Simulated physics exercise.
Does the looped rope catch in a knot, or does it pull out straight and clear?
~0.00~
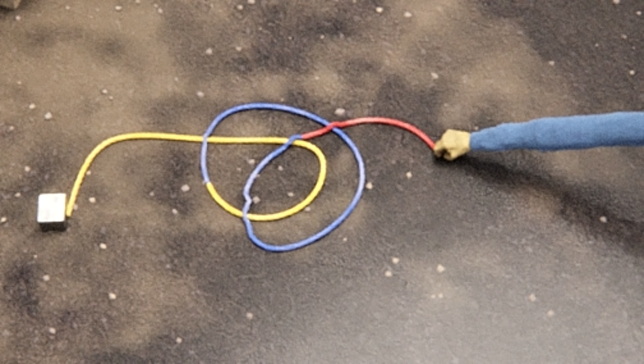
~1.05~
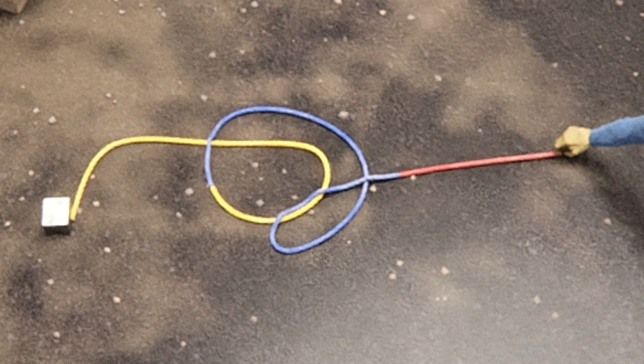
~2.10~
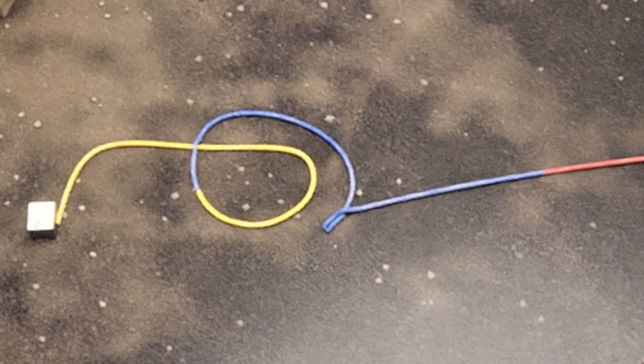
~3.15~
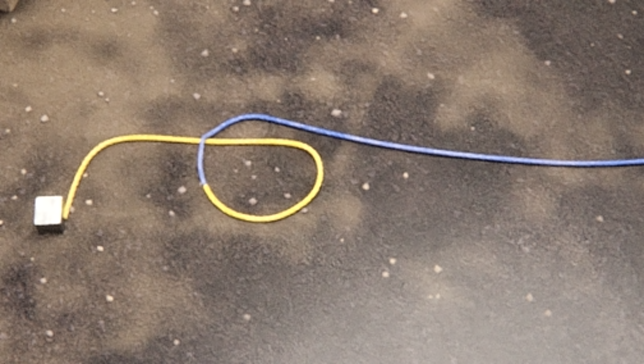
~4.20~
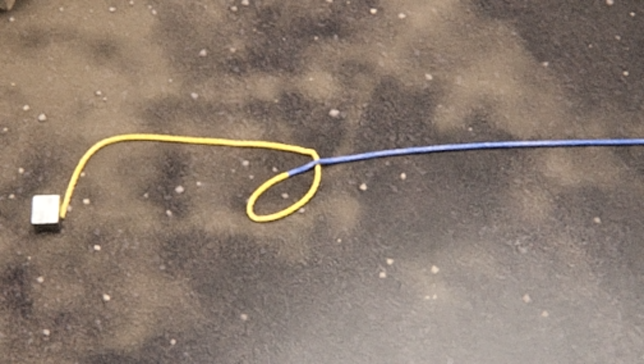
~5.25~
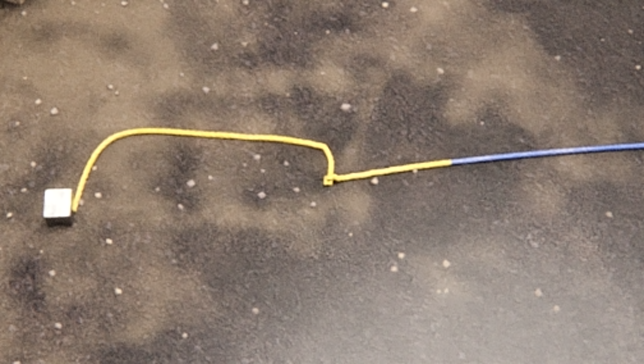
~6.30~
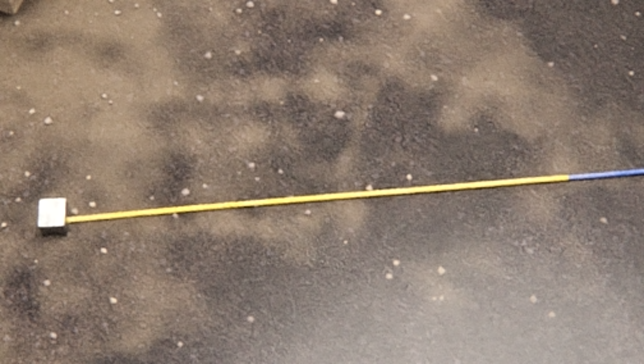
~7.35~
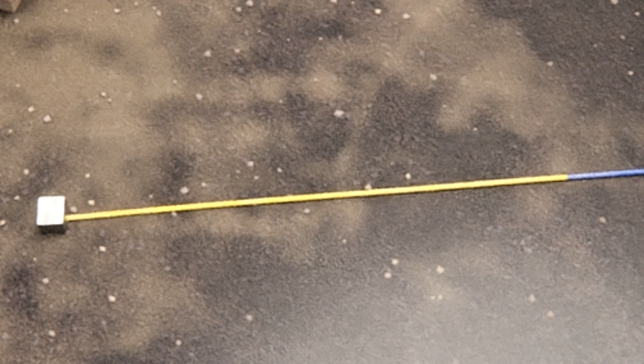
It pulls out straight and clear. The loops slip away and the rope ends in a straight line from the pale block with no knot in view.
